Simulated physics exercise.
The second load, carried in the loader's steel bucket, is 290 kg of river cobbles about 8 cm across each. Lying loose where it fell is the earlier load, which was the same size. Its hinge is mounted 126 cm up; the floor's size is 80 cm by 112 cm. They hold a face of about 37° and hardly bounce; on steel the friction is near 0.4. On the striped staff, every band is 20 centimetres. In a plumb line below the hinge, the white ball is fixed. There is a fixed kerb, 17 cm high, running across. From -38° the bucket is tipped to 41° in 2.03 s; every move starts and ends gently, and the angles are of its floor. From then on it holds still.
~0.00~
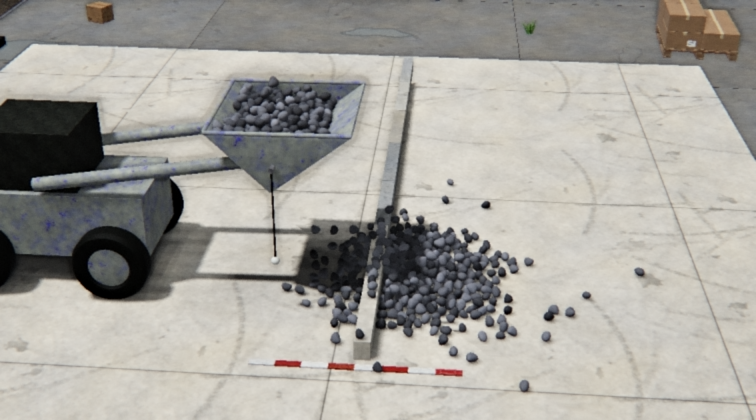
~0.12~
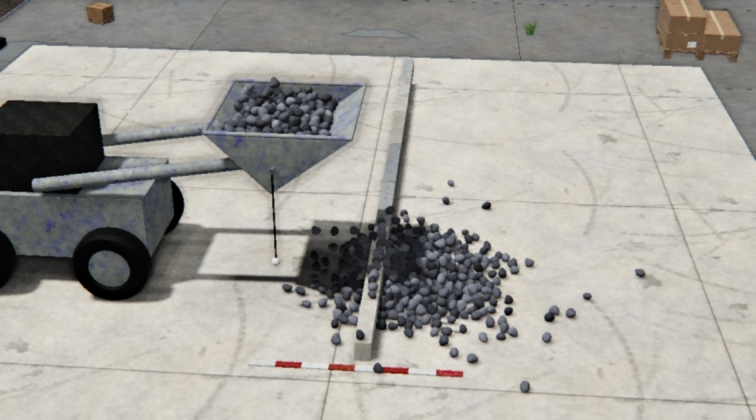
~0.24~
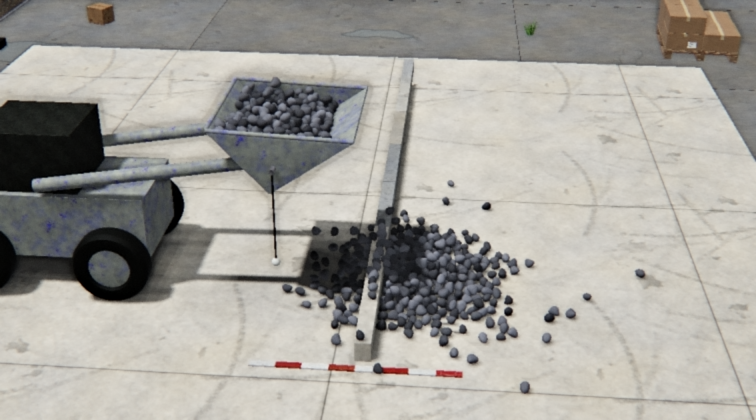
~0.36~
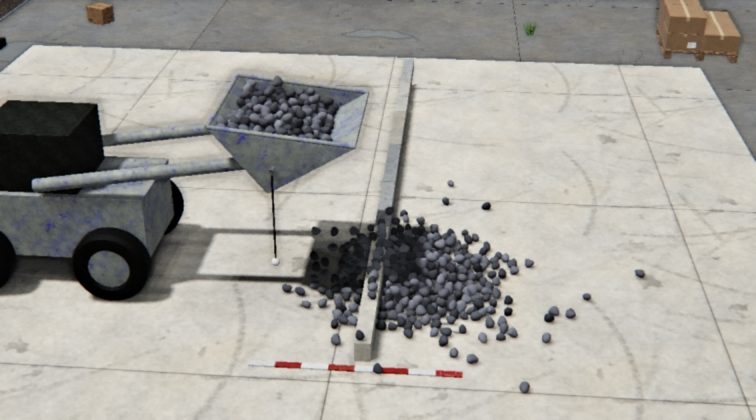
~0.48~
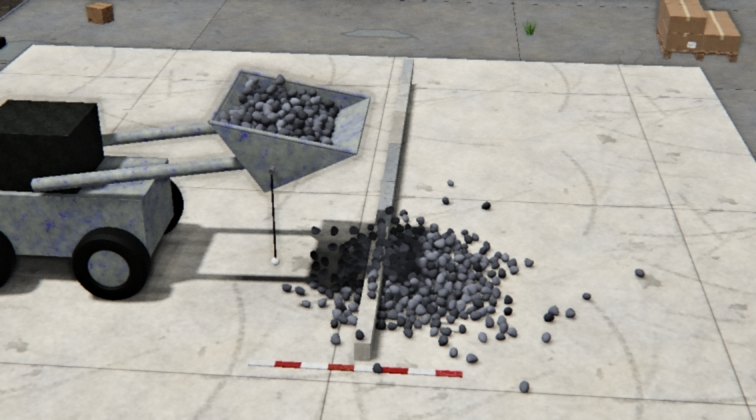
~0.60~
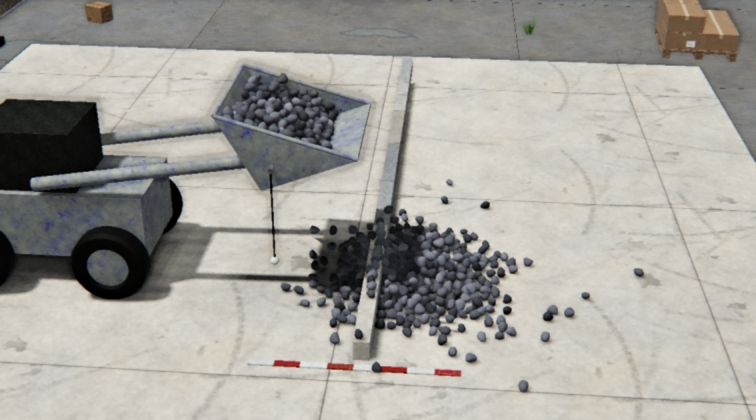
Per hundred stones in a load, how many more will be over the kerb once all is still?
55.
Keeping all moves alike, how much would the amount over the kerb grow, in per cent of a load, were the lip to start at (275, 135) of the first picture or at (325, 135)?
About 0 per cent for the first, 20 per cent for the second.
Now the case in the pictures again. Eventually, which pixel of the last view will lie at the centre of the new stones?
Middle: Approx. (387, 263) px.
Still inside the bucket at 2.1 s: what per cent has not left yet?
Reading: Near 10 % of the load.
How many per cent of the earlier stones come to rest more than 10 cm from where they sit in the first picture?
About 5 %.
After 1.5 s the floor is at 29°; in per cent of one load, 95 in the bucket, 25 on this side of the kerb, 80 over the kerb; the foremost stones are at (562, 309).
After 2.1 s the floor is at 41°; in per cent of one load, 12 in the bucket, 73 on this side of the kerb, 115 over the kerb; the foremost stones are at (562, 309).
After 2.5 s the floor is at 41°; in per cent of one load, 0 in the bucket, 68 on this side of the kerb, 131 over the kerb; the foremost stones are at (562, 309).
After 5.0 s the floor is at 41°; in per cent of one load, 0 in the bucket, 65 on this side of the kerb, 134 over the kerb; the foremost stones are at (562, 309). Net gain over the kerb, 55.
